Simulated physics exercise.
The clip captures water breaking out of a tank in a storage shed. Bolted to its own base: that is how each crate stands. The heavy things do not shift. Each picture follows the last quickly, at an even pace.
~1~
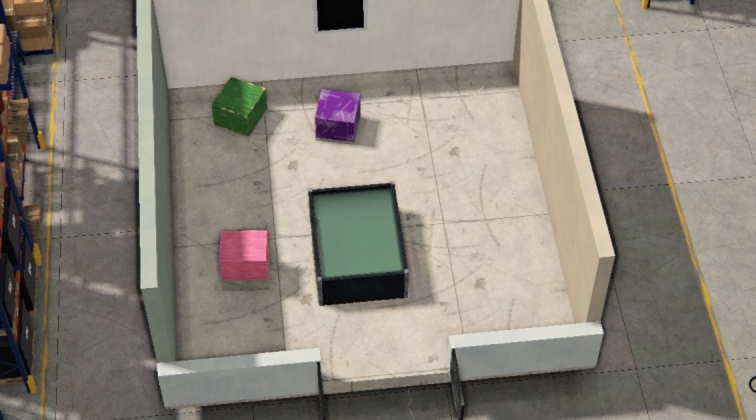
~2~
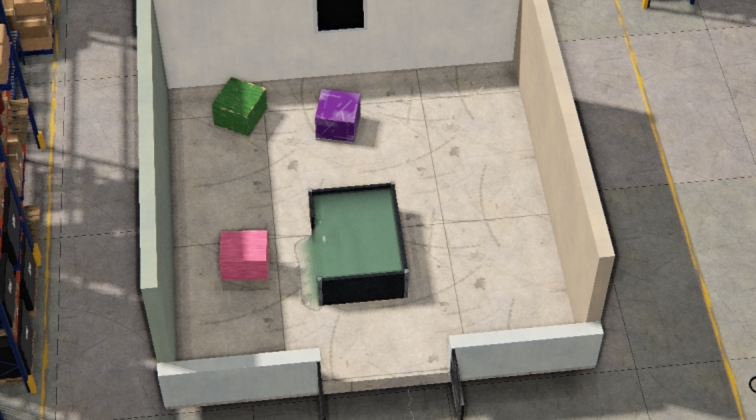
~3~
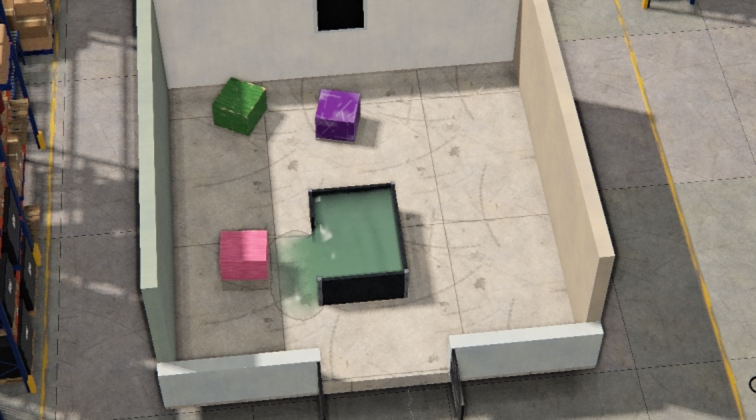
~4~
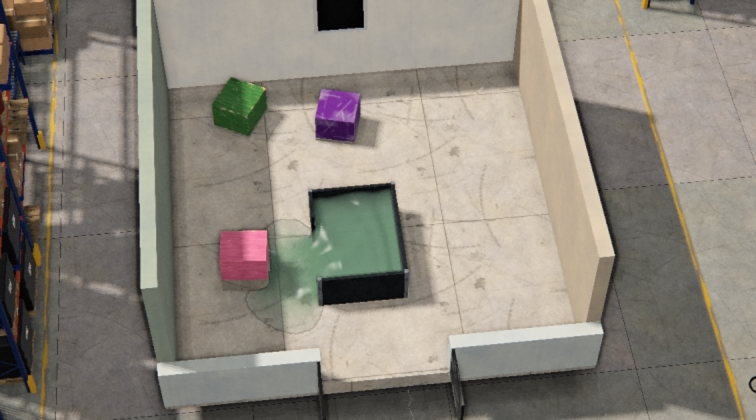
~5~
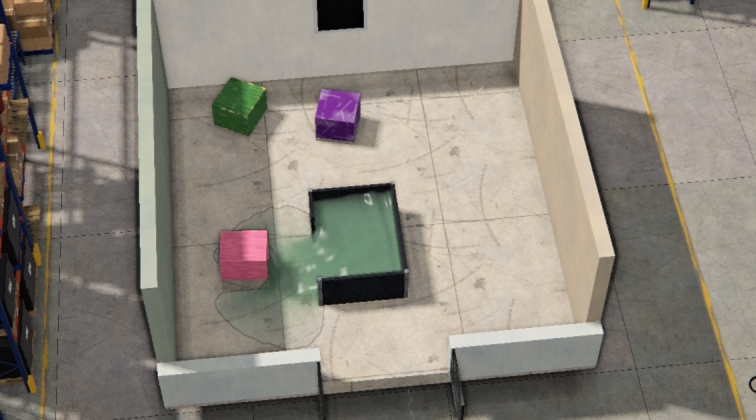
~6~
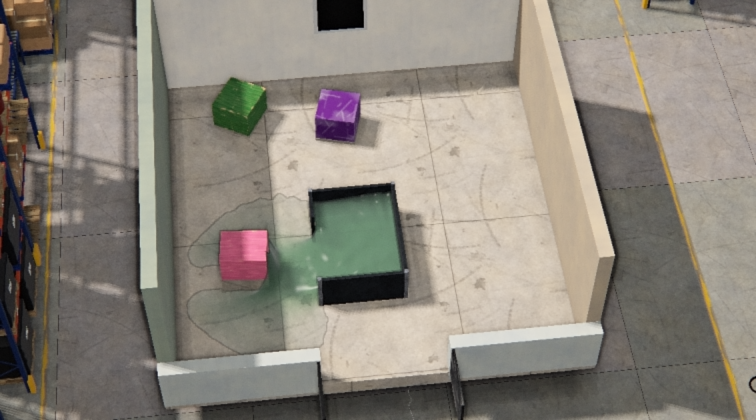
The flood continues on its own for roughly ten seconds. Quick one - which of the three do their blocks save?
Green crate wet, purple crate wet, pink crate wet.
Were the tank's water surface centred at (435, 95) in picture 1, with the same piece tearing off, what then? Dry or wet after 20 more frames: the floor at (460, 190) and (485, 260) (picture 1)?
Untouched, then untouched.
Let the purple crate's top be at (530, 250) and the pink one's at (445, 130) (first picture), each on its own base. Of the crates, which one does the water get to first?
The green-painted one is first.
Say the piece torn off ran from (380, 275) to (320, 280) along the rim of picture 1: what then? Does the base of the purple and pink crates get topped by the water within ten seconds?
First the purple crate: It is left alone; then the pink crate: It is left alone.
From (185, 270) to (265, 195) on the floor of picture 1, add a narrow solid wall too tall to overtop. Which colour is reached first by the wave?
The pink crate gets it first.
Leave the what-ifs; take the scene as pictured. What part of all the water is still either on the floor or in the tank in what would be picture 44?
My figure is close to 96 percent.
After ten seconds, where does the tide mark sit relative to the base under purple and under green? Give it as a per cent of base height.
Close to 220 per cent, and close to 500 per cent, in that order.
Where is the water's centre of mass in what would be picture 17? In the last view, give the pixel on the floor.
Centre point: Around (277, 276).
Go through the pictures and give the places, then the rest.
The first picture shows still water in the tank at (357, 233).
In the second picture, the front is at (304, 241), out from the gap at (319, 265).
In the third picture, the front is at (280, 241), out from the gap at (319, 266).
In the fourth picture, water pours out at (319, 266) and has run to a hidden place.
In the fifth picture, water pours out at (319, 266) and has run to (219, 254).
In the sixth picture, water pours out at (319, 266) and has run to (194, 314).
A moment on, water covers 20 % of the floor; the green crate not reached, the purple crate not reached, the pink crate water round its plinth.
Next, water covers 35 % of the floor; the green crate water round its plinth, the purple crate not reached, the pink crate water round its plinth.
Then, water covers 40 % of the floor; the green crate water round its plinth, the purple crate water round its plinth, the pink crate water round its plinth.
Later, water covers 60 % of the floor; the green crate water round its plinth, the purple crate water round its plinth, the pink crate water round its plinth.
In the end, water covers 90 % of the floor; the green crate was topped, the purple crate was topped, the pink crate was topped.
